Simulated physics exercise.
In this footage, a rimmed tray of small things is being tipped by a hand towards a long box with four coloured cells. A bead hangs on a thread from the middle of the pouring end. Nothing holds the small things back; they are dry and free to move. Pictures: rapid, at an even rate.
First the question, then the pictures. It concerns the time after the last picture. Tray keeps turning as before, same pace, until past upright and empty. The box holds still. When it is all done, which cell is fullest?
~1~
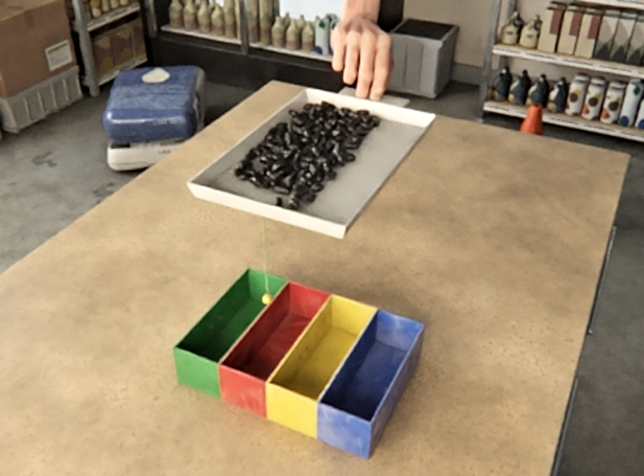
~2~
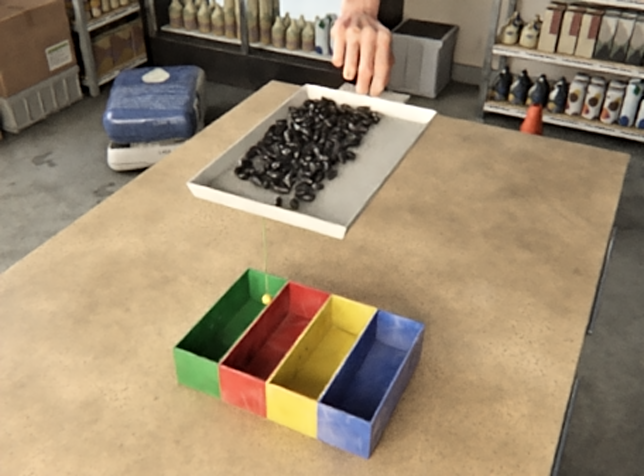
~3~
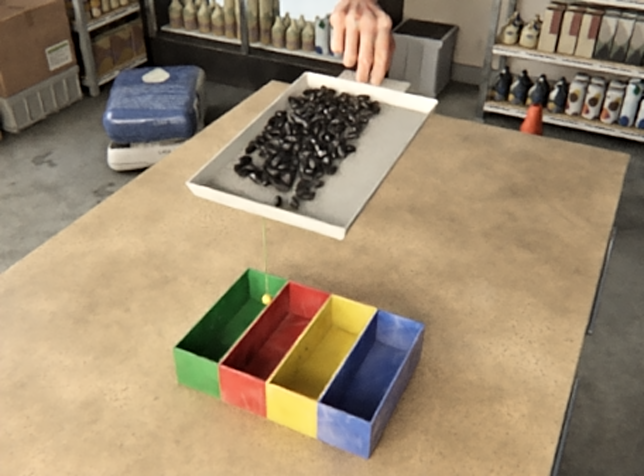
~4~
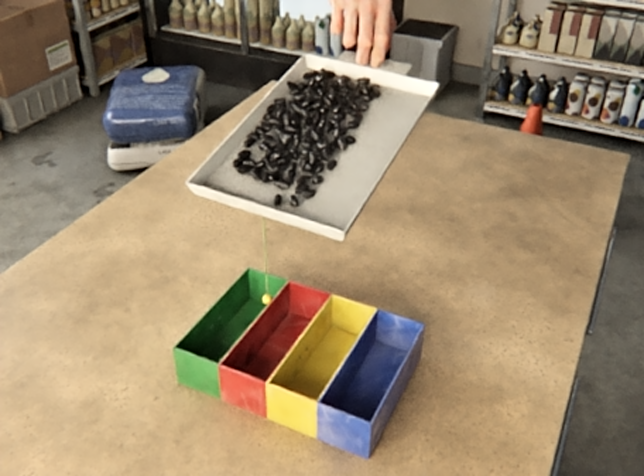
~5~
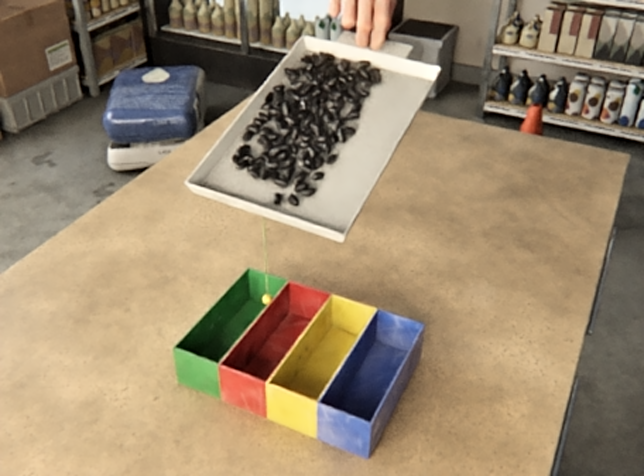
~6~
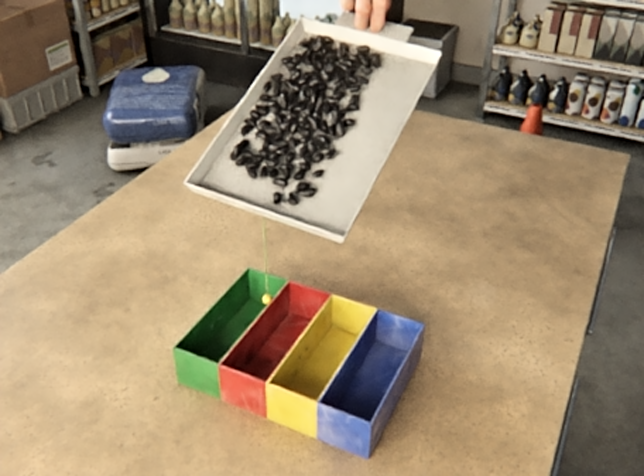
Fullest: The yellow cell.
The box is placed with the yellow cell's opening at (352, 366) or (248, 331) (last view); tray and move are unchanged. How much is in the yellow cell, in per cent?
20 %, 20 %.
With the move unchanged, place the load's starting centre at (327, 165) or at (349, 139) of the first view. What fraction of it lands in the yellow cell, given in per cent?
In order, 30 % then 40 %.
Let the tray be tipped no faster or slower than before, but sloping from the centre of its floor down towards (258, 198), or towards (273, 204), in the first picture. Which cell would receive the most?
Green, then that green cell.
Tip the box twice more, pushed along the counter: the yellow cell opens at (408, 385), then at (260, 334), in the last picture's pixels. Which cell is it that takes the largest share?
The first time it is the cell in green; the second time it is the cell in blue.
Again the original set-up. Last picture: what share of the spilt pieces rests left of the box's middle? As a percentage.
80 per cent, about.
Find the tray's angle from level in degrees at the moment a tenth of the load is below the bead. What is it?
Roughly 75 degrees of turn.
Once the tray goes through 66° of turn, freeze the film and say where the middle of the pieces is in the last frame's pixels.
The load is centred near (282, 205).
Soon after the last picture, tray tipped steeply; most on the tray; a stray few in the red cell; a small part falling or outside the box.
A little later, tray tipped past a quarter turn; a small part on the tray; about a quarter in the yellow cell; a small part in the red cell; a small part in the green cell; a small part in the blue cell; about a quarter falling or outside the box.
Later still, tray tipped past a quarter turn; about a third in the yellow cell; about a quarter in the red cell; about a quarter in the green cell; a small part in the blue cell; a small part falling or outside the box.
At rest, tray tipped past a quarter turn; about a third in the yellow cell; about a quarter in the red cell; about a quarter in the green cell; a small part in the blue cell; a small part outside the box.
